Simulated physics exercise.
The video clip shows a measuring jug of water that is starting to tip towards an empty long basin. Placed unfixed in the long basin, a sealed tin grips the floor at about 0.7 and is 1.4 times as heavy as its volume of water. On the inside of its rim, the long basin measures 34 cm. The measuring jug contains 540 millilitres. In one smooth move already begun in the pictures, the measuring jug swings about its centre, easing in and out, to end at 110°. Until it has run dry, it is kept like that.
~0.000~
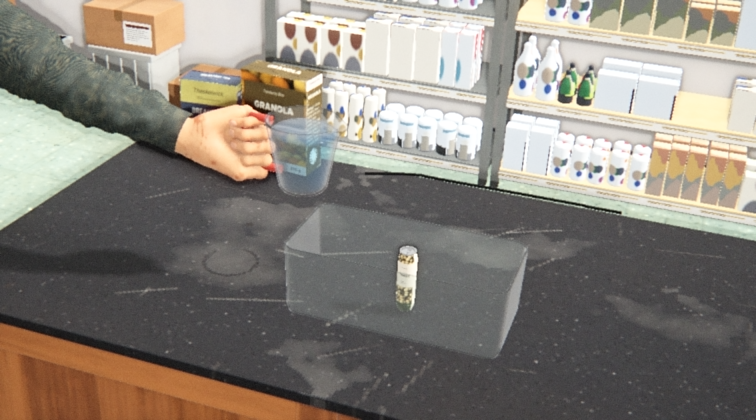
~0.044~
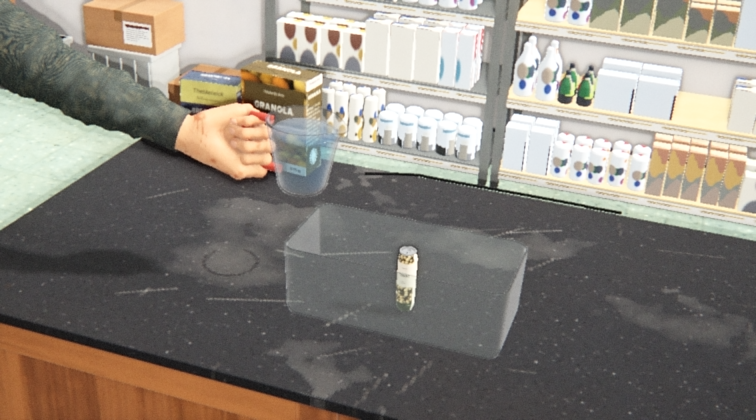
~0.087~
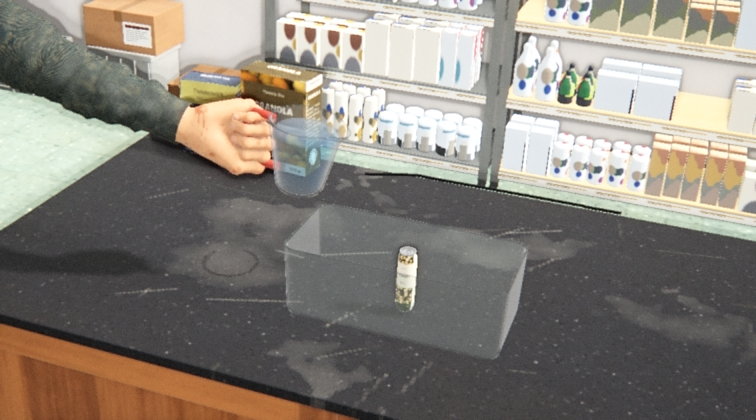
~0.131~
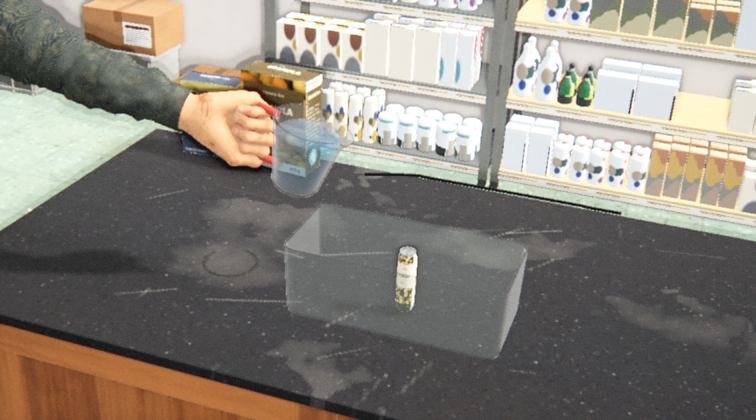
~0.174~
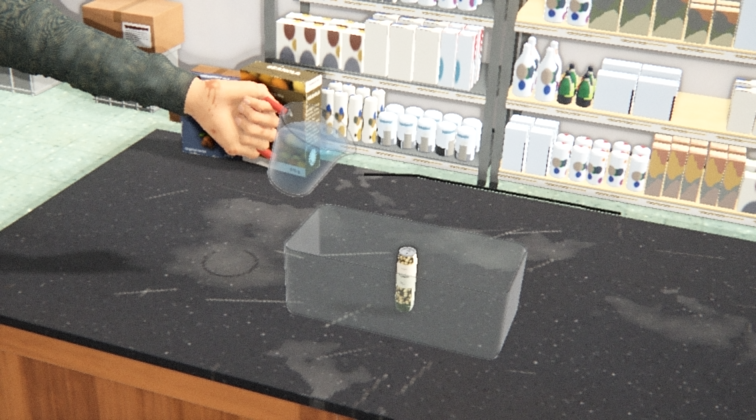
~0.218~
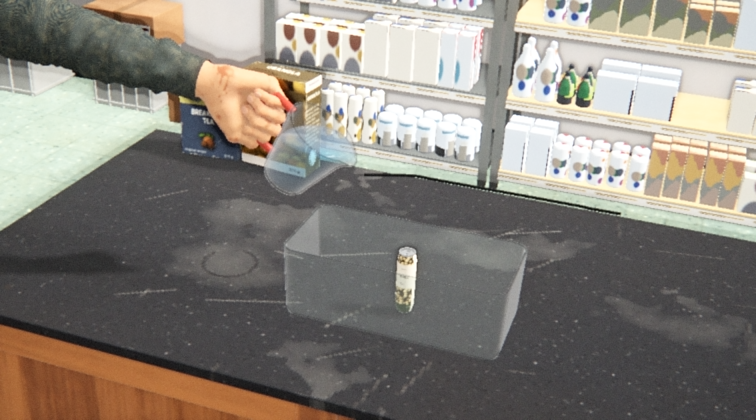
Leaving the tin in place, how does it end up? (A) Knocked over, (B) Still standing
The answer is B.
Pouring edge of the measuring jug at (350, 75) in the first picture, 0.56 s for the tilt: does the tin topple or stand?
Then the tin comes down.
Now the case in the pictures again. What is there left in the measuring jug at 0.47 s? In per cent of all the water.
36 %.
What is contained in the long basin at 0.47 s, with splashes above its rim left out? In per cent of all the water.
Roughly 40 per cent.
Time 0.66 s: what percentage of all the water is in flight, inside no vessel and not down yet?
Airborne fraction: Approx. 6 %.
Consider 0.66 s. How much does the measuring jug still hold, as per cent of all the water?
About 3 per cent.
Then, 0.47 s in, the tilt is 103° and 36 per cent is still to pour; the tin stands where it began.
Then, 0.66 s in, the tilt is 110° and 3 per cent is still to pour; the tin stands where it began.
Then, 0.85 s in, the tilt is 110° and 0 per cent is still to pour; the tin stands where it began.
Then, 1.06 s in, the tilt is 110° and 0 per cent is still to pour; the tin stands where it began.
Finally, the tin stands where it began.
